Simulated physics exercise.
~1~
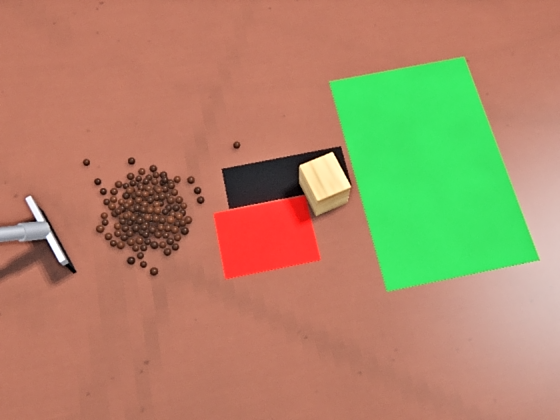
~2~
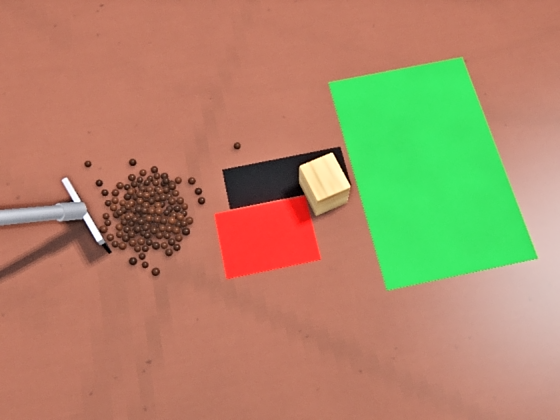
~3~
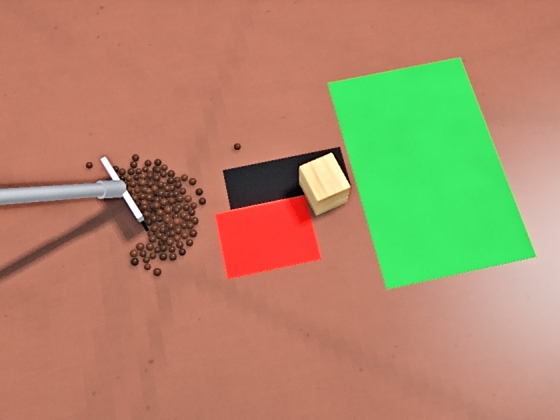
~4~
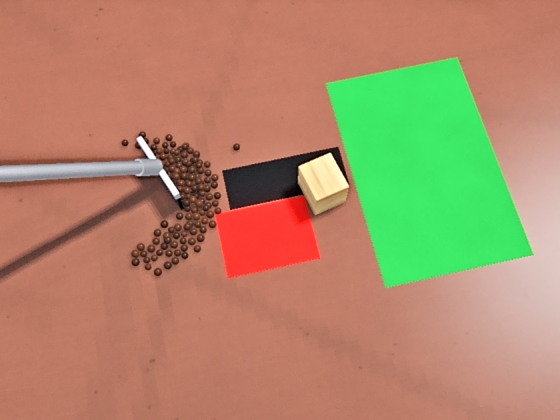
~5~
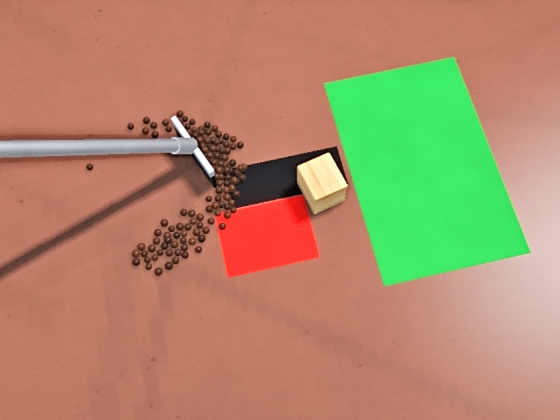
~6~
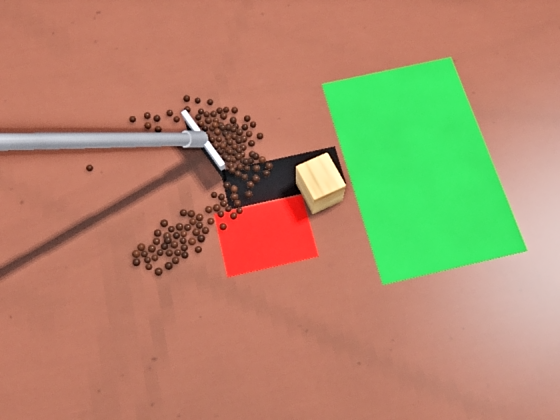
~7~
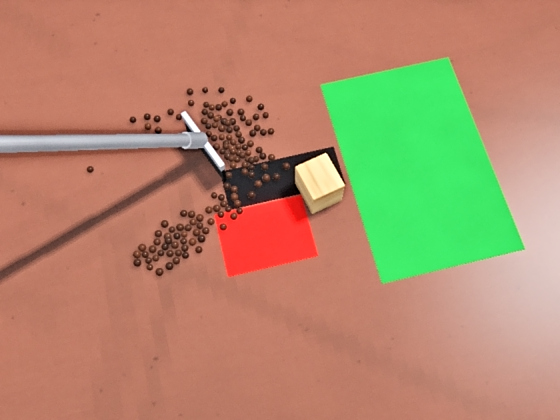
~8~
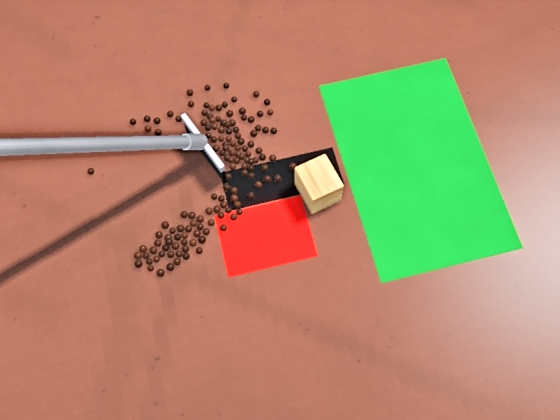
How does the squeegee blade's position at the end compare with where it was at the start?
The blade starts at the far left, to the left of the heap of balls. By the end it is further right and higher up, standing by the left end of the black mat.
